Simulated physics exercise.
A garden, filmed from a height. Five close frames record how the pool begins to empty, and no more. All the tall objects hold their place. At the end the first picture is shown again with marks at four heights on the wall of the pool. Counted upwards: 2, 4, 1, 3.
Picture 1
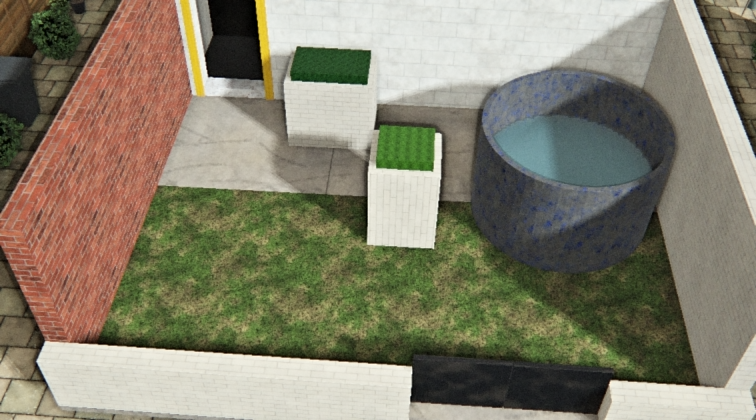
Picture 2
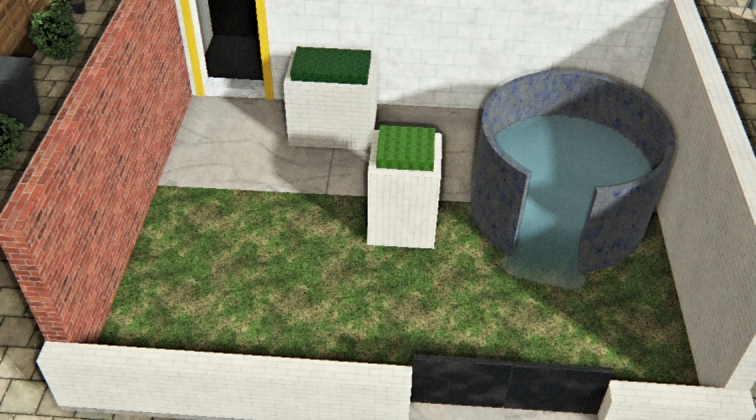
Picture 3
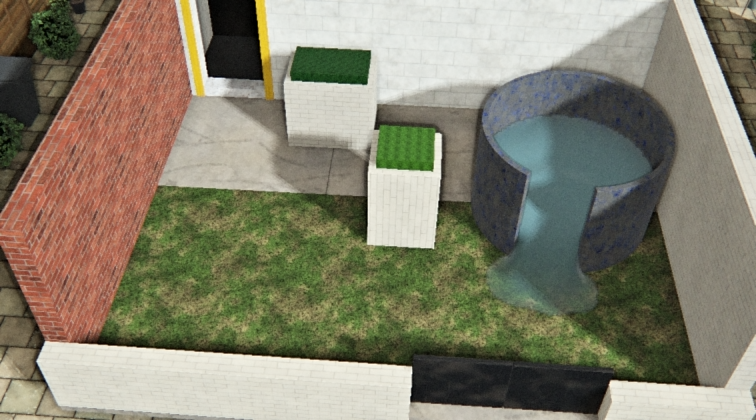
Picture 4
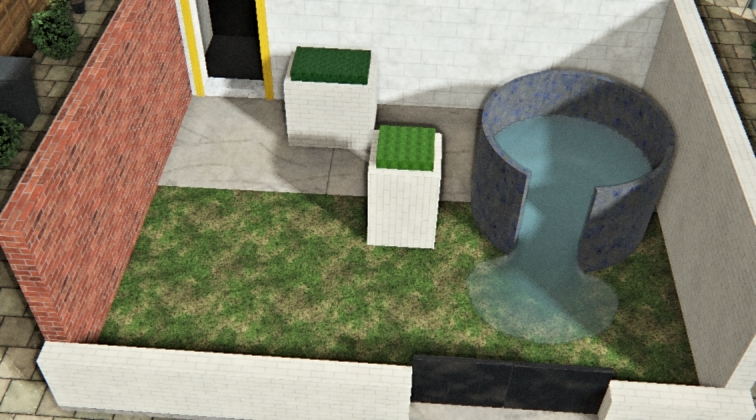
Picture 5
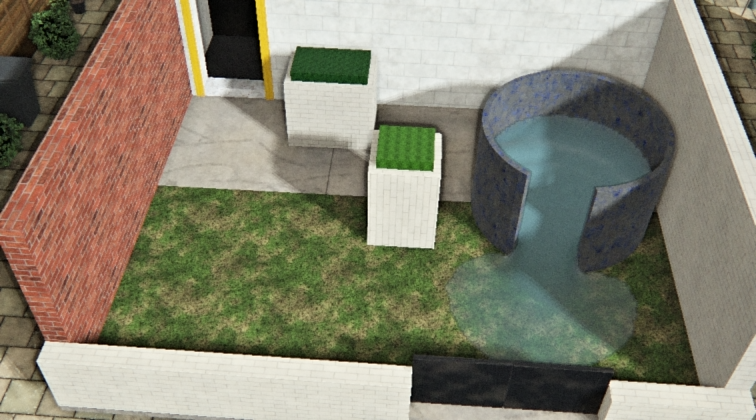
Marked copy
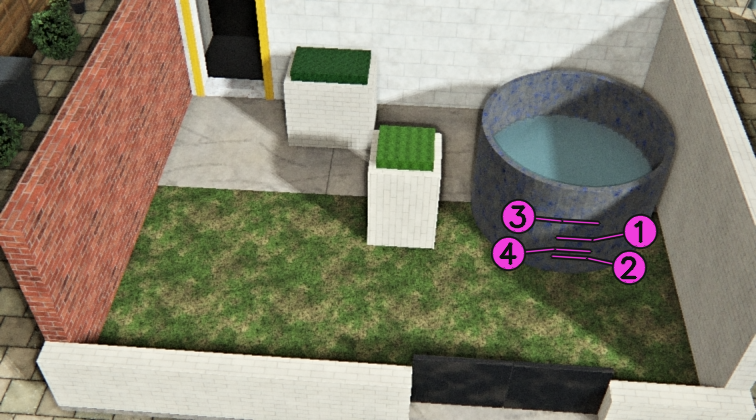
We see a walled yard from above, with two white planters and a round blue tank of still water; a gap opens in its front, and water pours out, spreading across the grass toward the dark gate.
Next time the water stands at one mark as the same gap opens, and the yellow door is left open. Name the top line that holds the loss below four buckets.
Choose 3.
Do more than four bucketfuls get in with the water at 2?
No, that is safe.
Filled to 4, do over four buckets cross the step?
No.
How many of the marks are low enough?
All of the four.
In magenta, 1 at (575, 238); 2 at (570, 257); 3 at (579, 222); 4 at (572, 250); from the bottom up 2, 4, 1, 3.
Choosing 1, nothing gets over.
Choosing 2, nothing gets over.
Choosing 3, a splash gets over, under a bucket.
Choosing 4, nothing gets over.
